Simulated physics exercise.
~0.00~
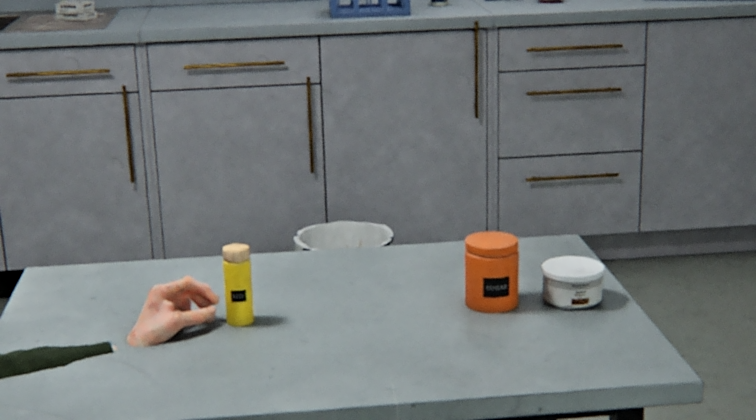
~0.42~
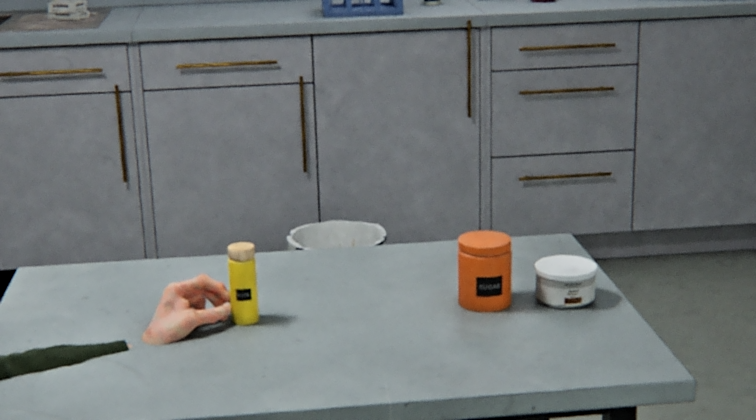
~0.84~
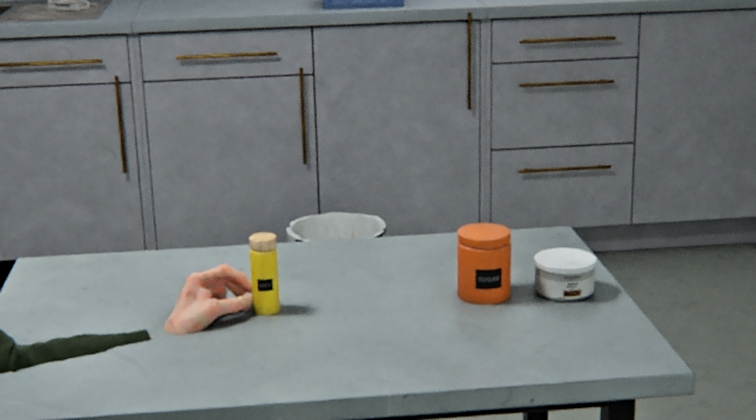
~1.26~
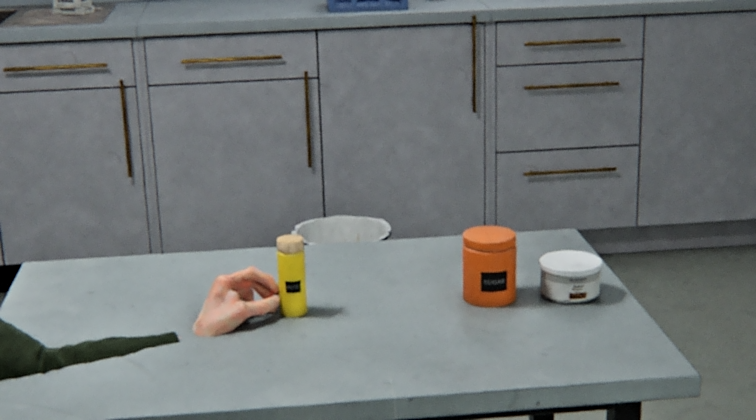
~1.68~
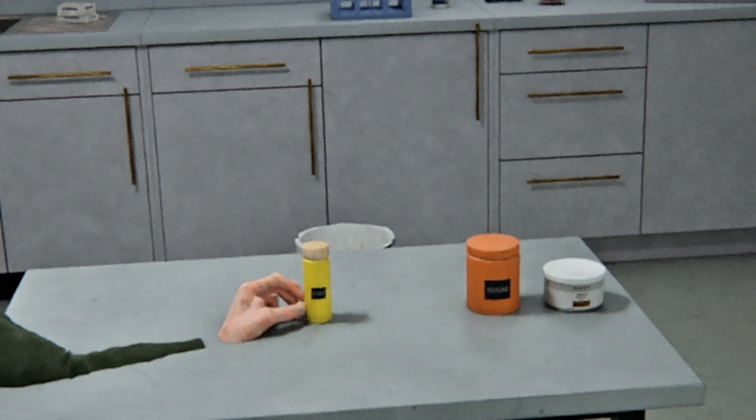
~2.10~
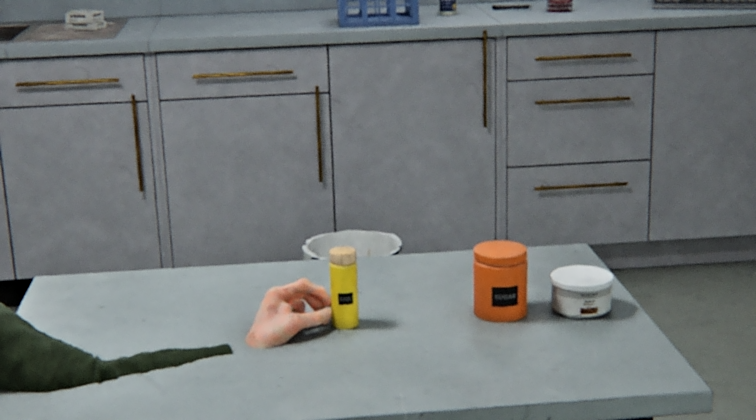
A hand in a dark green sleeve rests on a grey tabletop at the left, its fingers against a slim yellow shaker with a pale lid. Seen from slightly above by a gently swaying camera, the table also holds an orange jar and a white tub side by side at the right, with grey cabinets and a white bin behind. The hand slowly pushes the shaker to the right, and more of the forearm comes into view. The shaker slides along upright, while the jar and tub stay put. At the end it stands near the middle, still short of the jar, with the hand beside it.
